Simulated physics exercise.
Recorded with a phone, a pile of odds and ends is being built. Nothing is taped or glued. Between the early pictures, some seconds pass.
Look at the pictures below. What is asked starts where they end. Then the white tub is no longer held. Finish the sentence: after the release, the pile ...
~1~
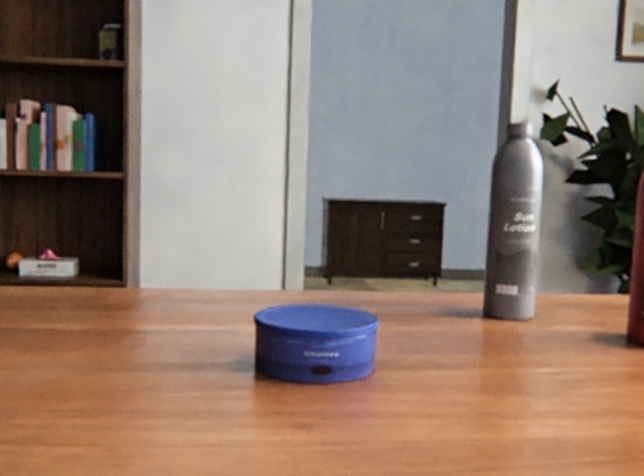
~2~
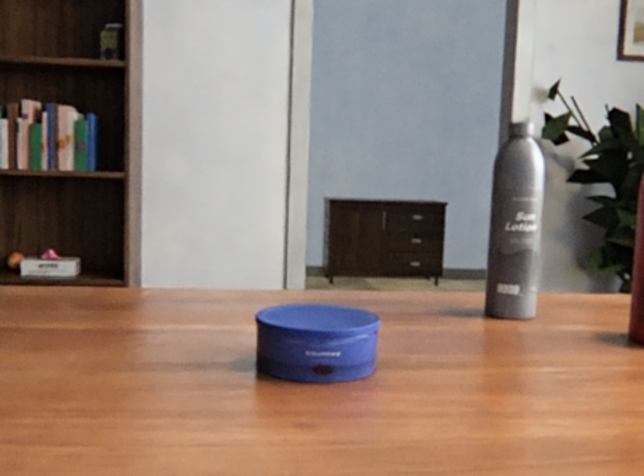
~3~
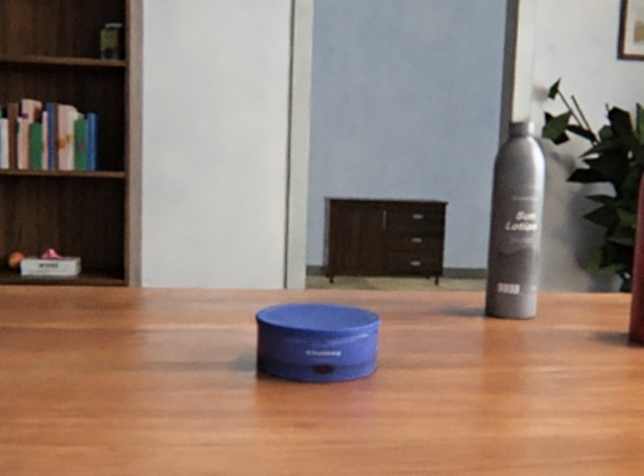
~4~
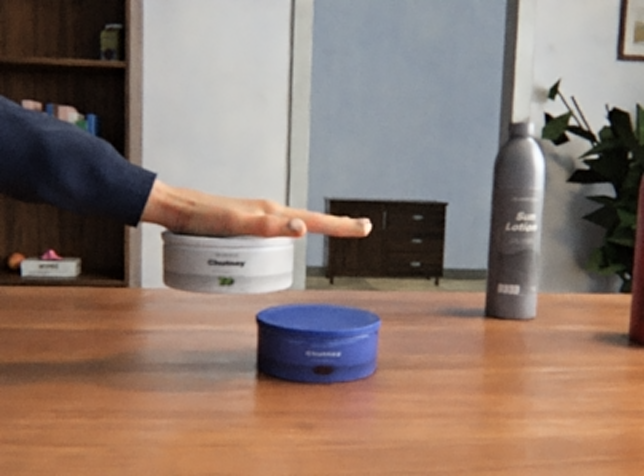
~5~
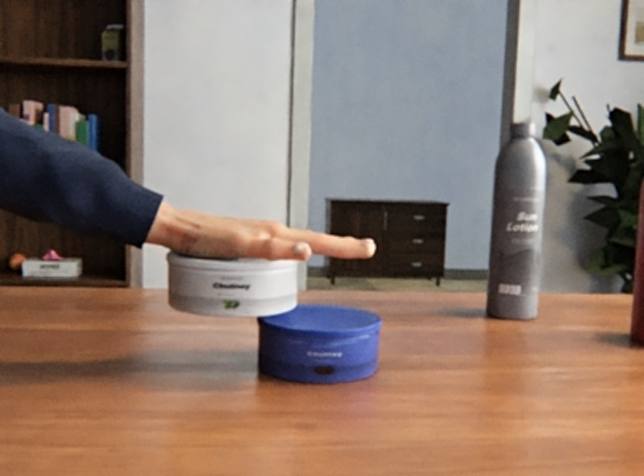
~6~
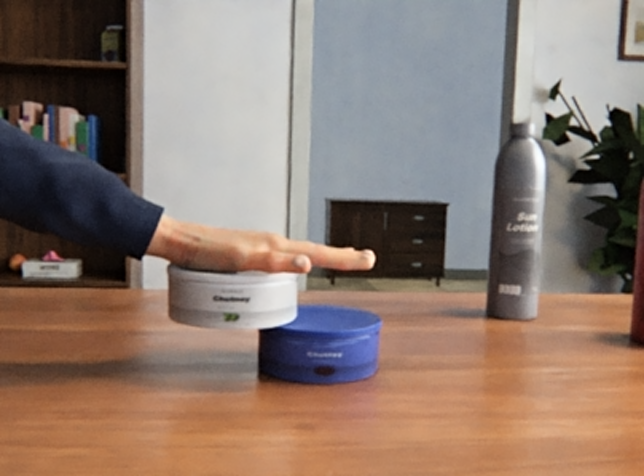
After the release, the pile tumbles.
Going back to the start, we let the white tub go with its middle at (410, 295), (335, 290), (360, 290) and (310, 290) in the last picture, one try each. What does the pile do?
Well, the first time it tips over, the second time it stays intact, the third time it stays intact, and the fourth time it stays intact.
Then, 0.30 s on from there, white tub turned 35° from how it was put near (224, 309).
Then, 1.30 s on from there, white tub turned 37° from how it was put near (227, 308).
Then, 2.40 s on from there, white tub turned 39° from how it was put near (230, 306).
In the end, toppled in the pile, white tub; the other 3 unmoved. At the end, from the last picture's camera, white tub near (231, 306). The pile comes apart.
